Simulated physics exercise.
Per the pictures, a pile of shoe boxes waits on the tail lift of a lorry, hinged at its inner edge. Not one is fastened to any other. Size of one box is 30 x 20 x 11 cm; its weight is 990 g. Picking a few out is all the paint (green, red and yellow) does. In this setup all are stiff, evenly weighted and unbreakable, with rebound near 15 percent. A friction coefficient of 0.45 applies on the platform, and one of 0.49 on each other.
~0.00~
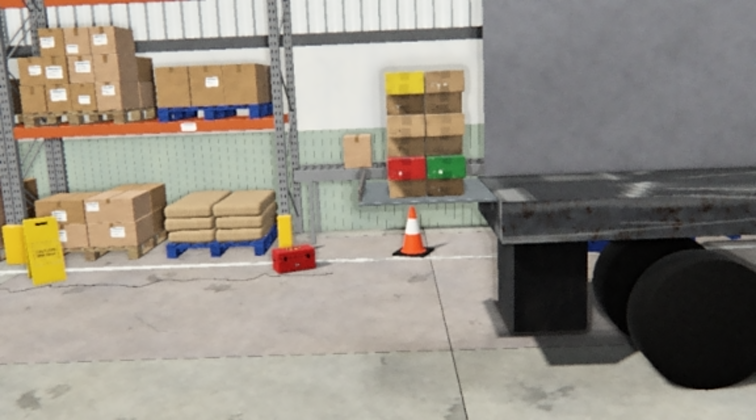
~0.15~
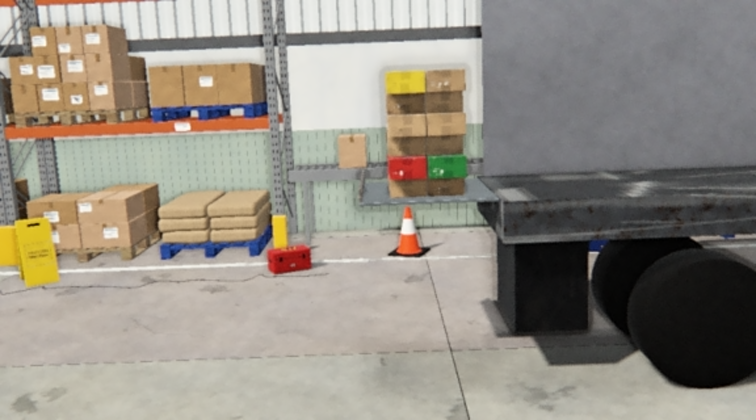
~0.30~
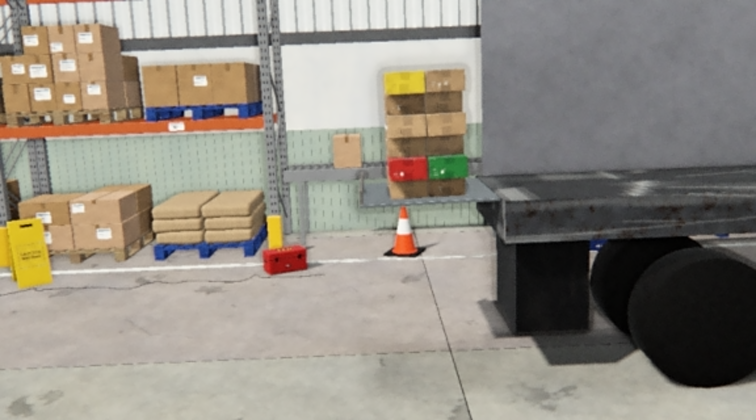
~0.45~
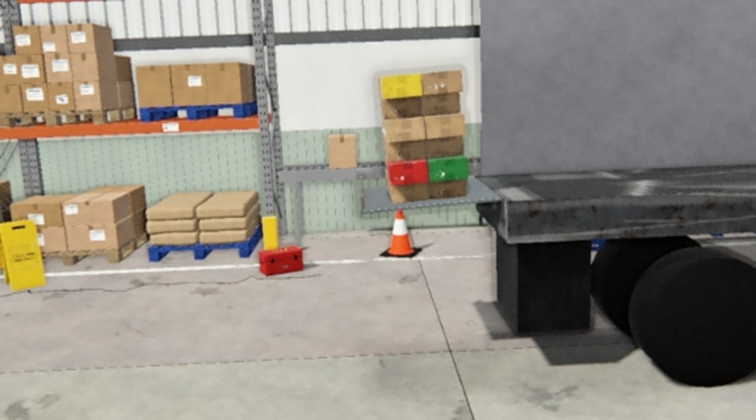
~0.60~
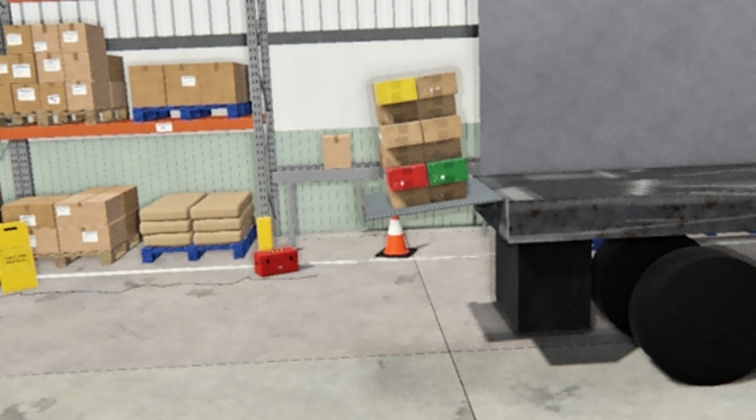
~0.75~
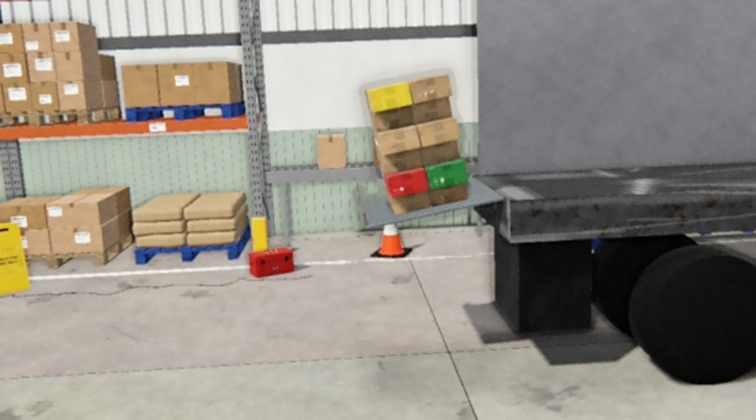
A big grey truck stood in a warehouse with boxes stacked on its tail lift, and the platform's outer end slowly dipped to the left, the whole pile leaning along with it above an orange cone.
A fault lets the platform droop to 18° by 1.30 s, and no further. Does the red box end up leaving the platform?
Safe.
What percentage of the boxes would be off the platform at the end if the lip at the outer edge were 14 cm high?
Share at the end: 60 percent.
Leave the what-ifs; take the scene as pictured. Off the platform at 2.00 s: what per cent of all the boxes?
At that instant, 50 percent.
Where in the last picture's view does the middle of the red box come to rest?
Somewhere close to (374, 207), I'd say.
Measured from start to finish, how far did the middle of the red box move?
Some 30 centimetres.
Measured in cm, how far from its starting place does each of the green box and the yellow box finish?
Net displacement (cm, approx.): Green = 15; yellow = 205.
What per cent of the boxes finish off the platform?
Something near 60 percent.
Around 1.14 s, slope 17°; none of the 24 boxes off the platform; red box unmoved.
Around 1.68 s, slope 18°; 1 of the 24 boxes off the platform; red box tipped 23°; yellow box tipped 23°.
Around 2.00 s, slope 18°; 12 of the 24 boxes off the platform; red box tipped 41°; yellow box on its side.
Around 2.36 s, slope 18°; 14 of the 24 boxes off the platform; red box tipped 37°; yellow box upside down.
Finally (2.7 s), slope 18°; 14 of the 24 boxes off the platform; red box tipped 37°; yellow box upside down; green box displaced 50 mm. Seen by the last camera, middles, red box near (374, 207), yellow box near (186, 390).
